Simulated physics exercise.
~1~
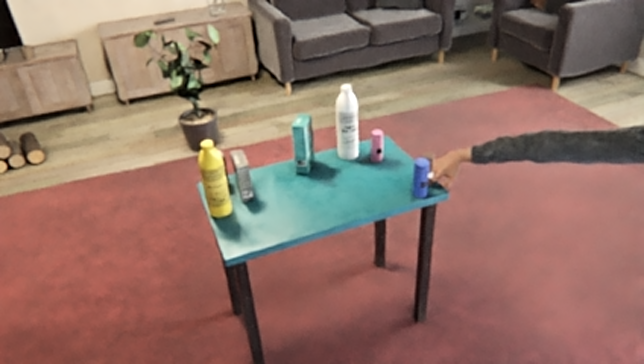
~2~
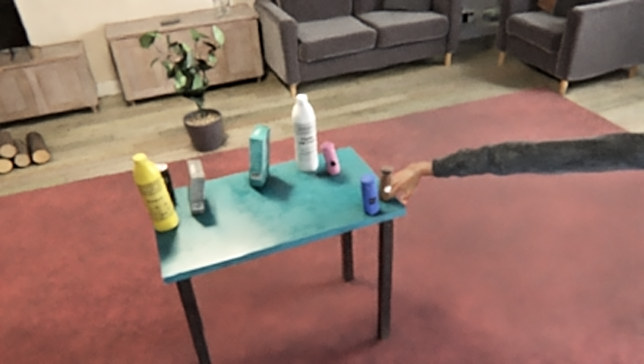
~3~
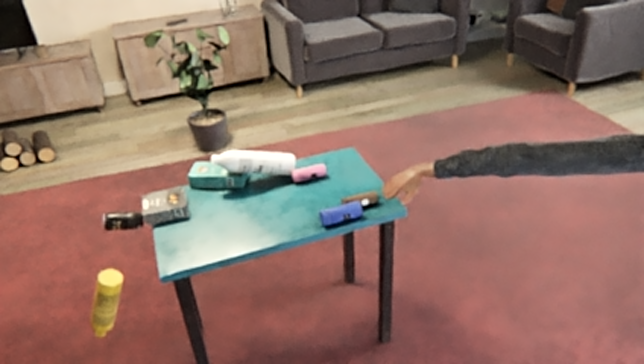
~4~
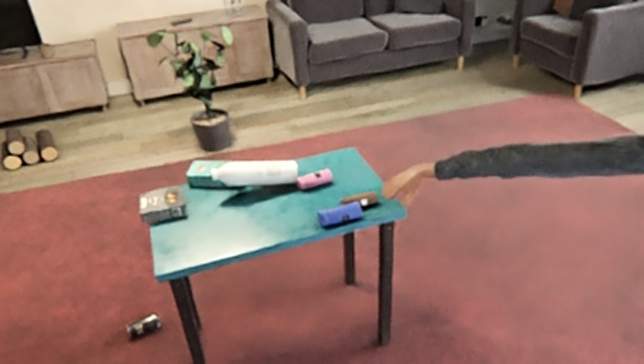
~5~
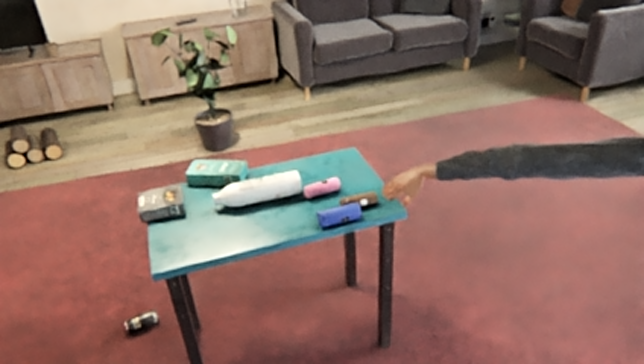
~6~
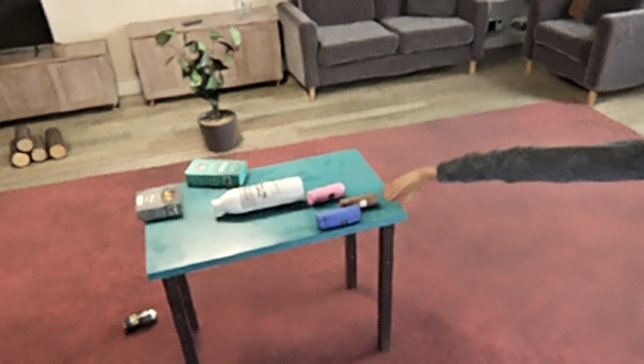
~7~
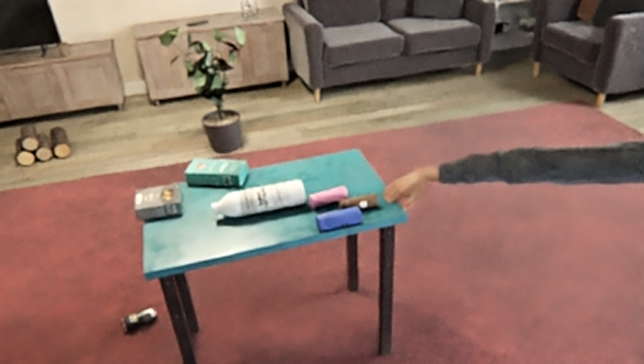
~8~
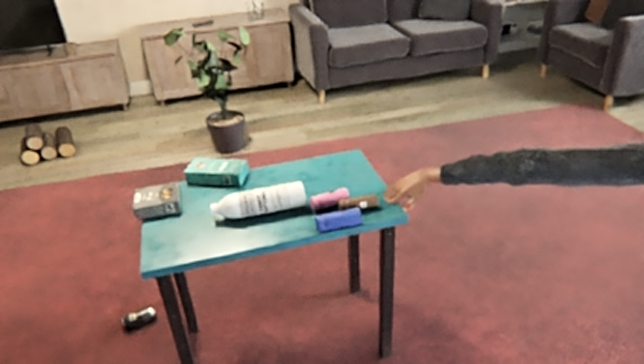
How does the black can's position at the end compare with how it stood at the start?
At the start the black can is upright on the left part of the table, partly hidden behind the yellow bottle. By the end it is lying on its side on the red carpet to the left of the table.
